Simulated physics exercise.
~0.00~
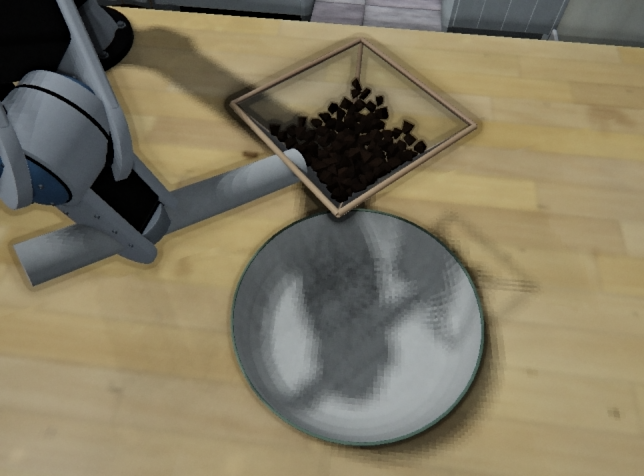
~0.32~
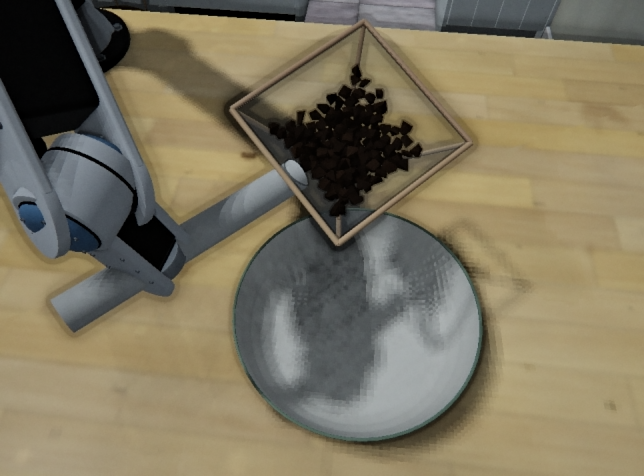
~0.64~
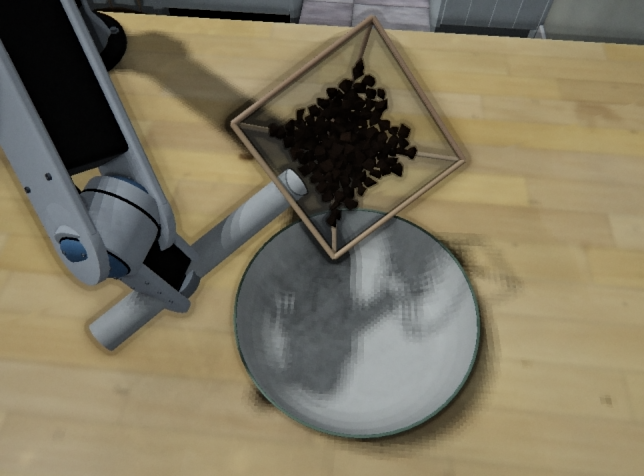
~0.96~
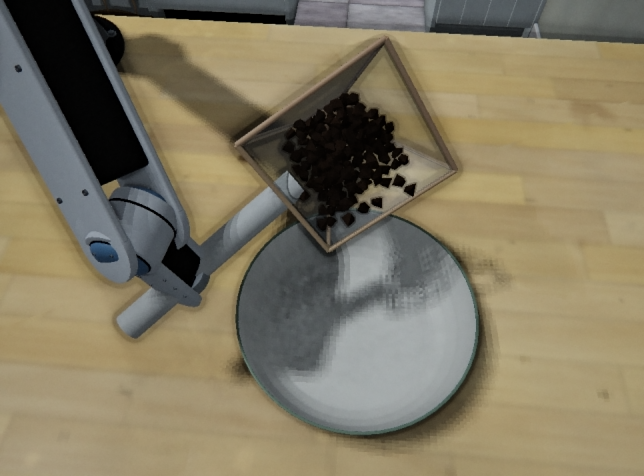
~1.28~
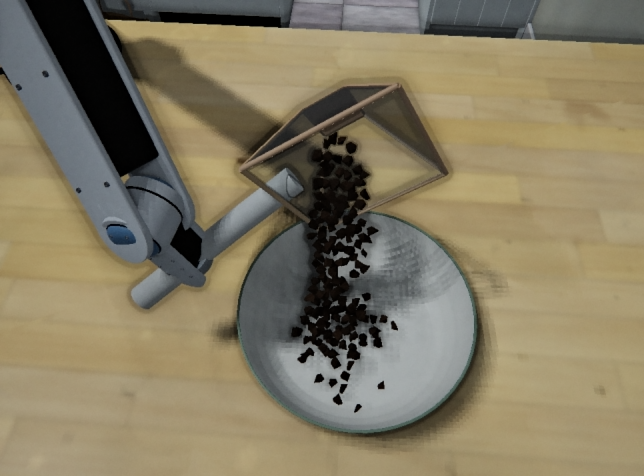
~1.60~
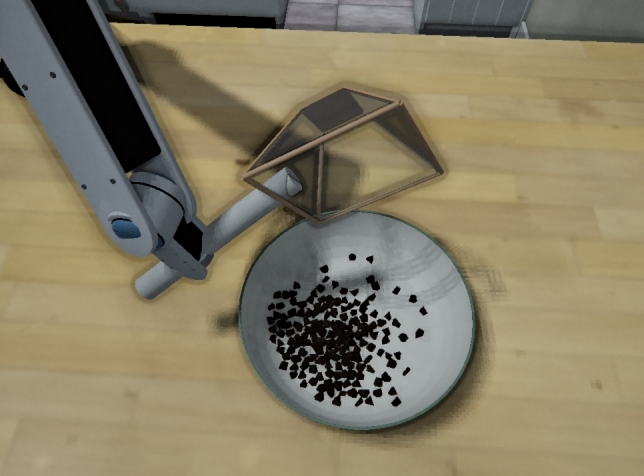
A grey robot arm at the left holds a clear, brown-edged scoop by a pale handle over a light wooden surface, seen from above. The flared scoop carries a heap of dark soil crumbs, and a round, whitish pan with a thin green rim rests below it. The arm steadily tips the scoop, and the crumbs shift together inside while none fall at first. As the scoop tilts further, they pour over its edge in a dark stream. At the end the scoop is empty, and the crumbs lie scattered across the pan.
